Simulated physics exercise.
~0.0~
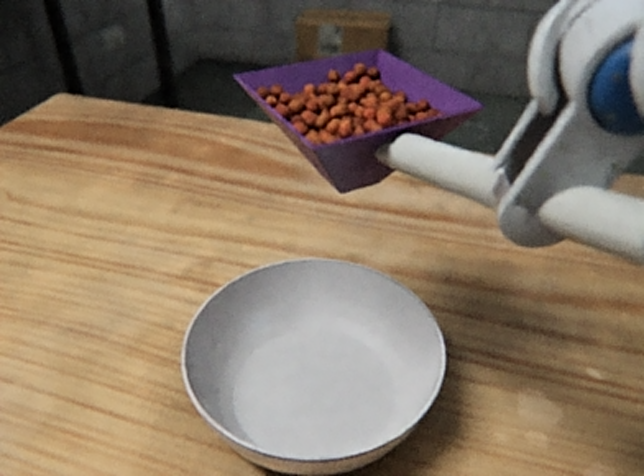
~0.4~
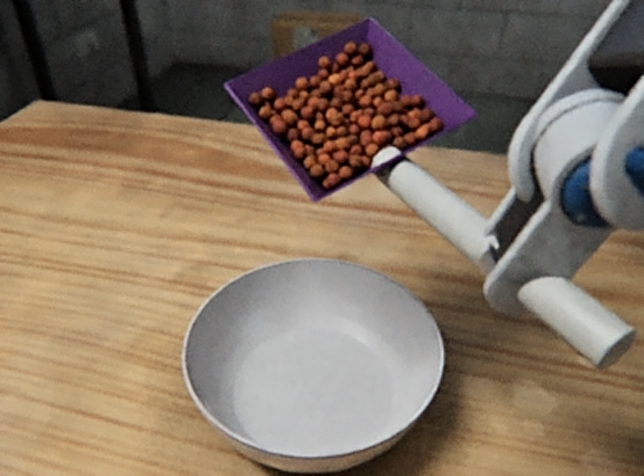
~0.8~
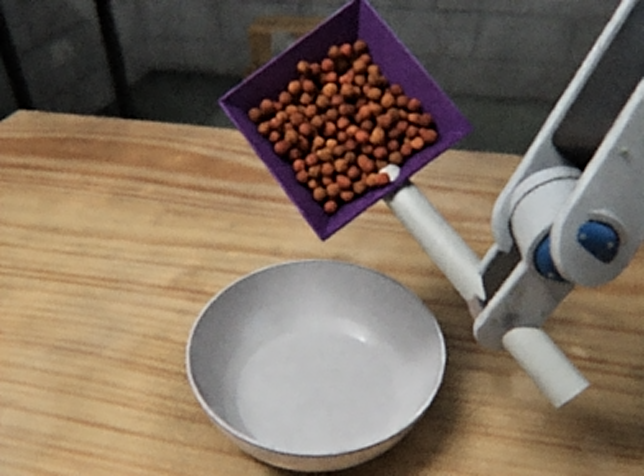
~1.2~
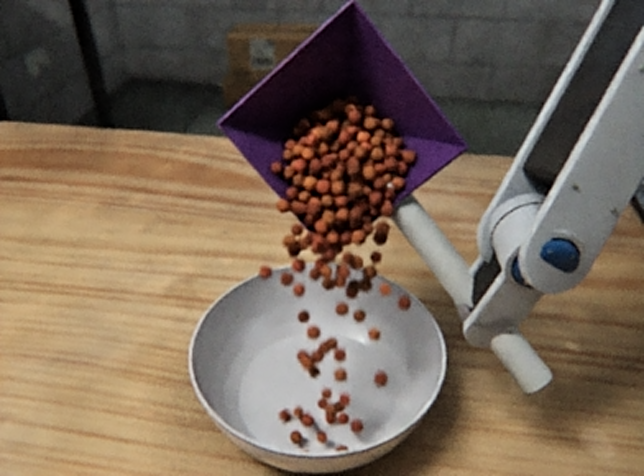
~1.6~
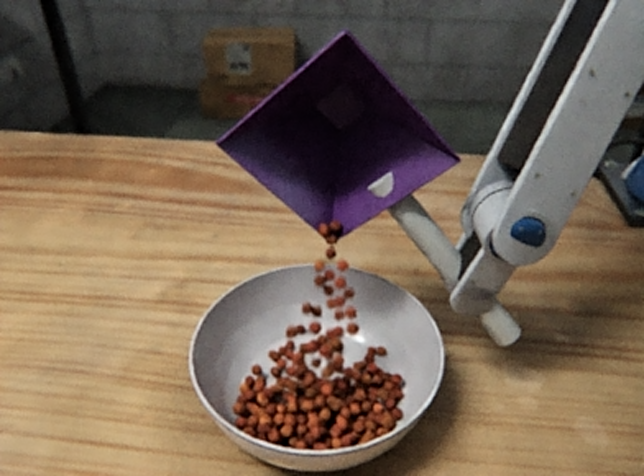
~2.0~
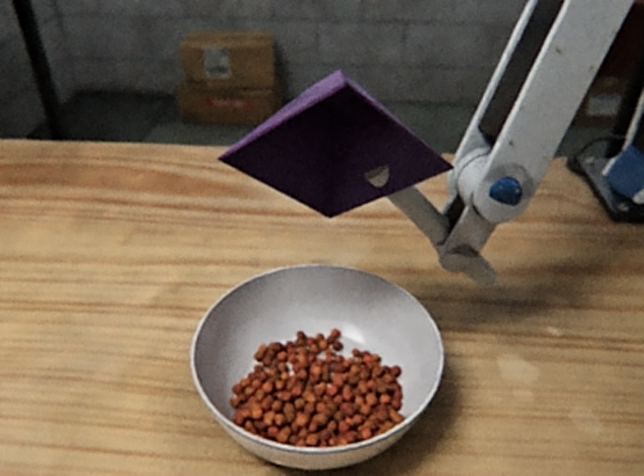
A purple, square-sided scoop heaped with reddish-brown pellets hangs over a pale wooden table, held from the right by a white and grey mechanical arm with blue joints. Below it sits a round, light grey bowl, empty at first, seen from slightly above, with a grey block wall and cardboard box behind. The arm steadily tips the scoop while the view drifts a little sideways. The pellets stay in until the tilt grows steep, then tumble from its lower corner into the bowl. The last few trickle down, and the emptied scoop ends overturned above a bowl holding a broad brown pile.
